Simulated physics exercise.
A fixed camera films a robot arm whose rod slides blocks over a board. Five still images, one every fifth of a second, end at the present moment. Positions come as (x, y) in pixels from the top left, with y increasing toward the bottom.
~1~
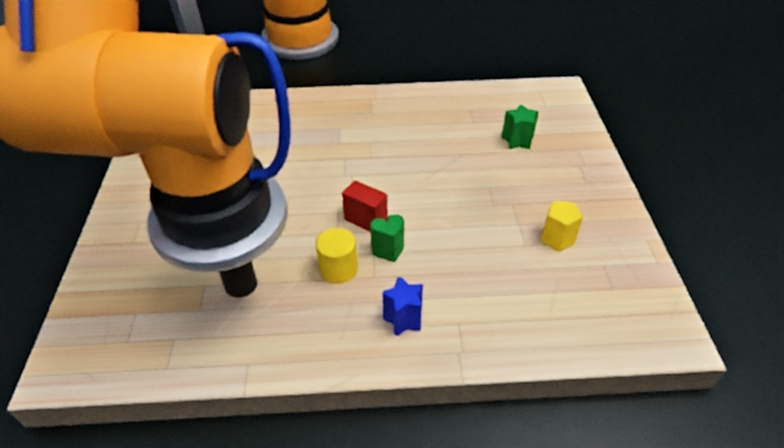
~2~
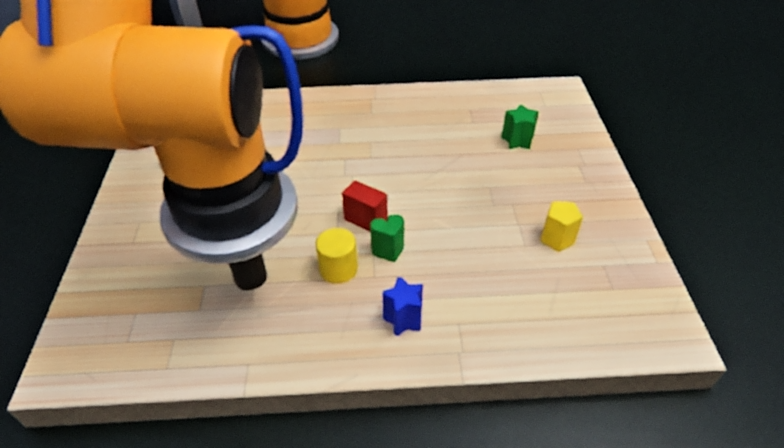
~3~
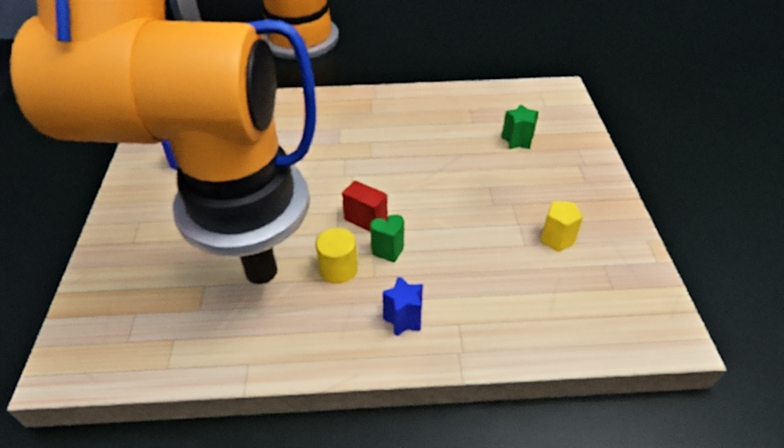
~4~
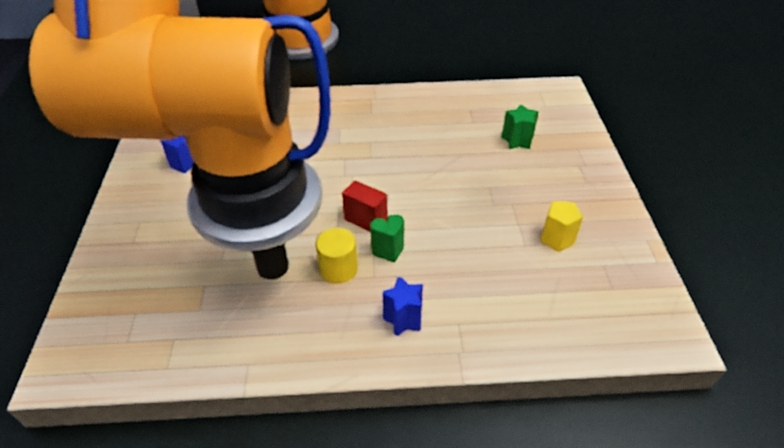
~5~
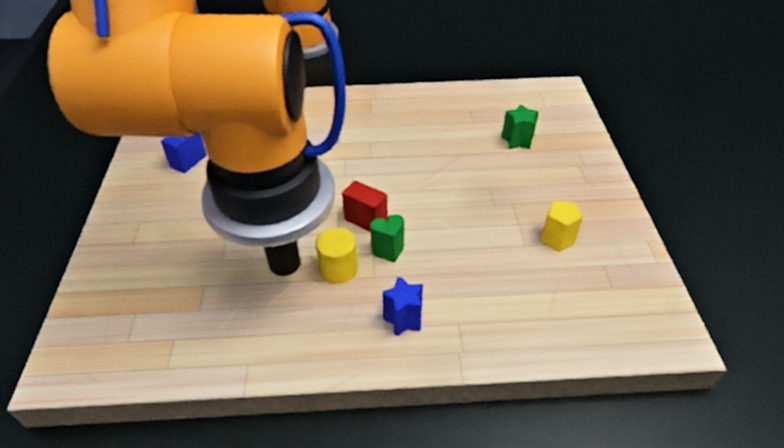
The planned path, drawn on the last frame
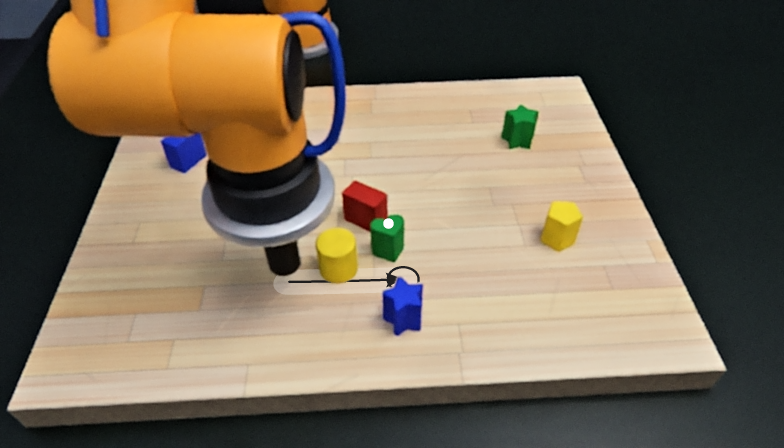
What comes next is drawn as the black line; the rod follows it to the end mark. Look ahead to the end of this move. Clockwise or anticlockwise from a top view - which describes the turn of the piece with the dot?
Overhead view: Clockwise.
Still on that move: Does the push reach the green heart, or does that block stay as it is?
The green heart moves.
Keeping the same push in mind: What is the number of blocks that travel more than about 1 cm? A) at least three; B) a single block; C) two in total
C.
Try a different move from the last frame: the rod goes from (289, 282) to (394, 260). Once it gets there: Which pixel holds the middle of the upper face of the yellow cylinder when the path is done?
Its top middle: (411, 211).
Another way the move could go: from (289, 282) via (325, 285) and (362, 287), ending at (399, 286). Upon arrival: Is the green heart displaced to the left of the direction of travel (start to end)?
Yes, that is what happens.
The line goes from (289, 282) to (403, 279); the dot is on the green heart.
The first path, step by step. One third of the way, rod at (325, 264); yellow cylinder at (353, 237).
Two thirds of the way, rod at (365, 263); yellow cylinder at (376, 228); green heart at (401, 211), turned 40° clockwise.
At the end, rod at (403, 261); yellow cylinder at (389, 226); green heart at (407, 206), turned 25° clockwise; blue star unmoved.
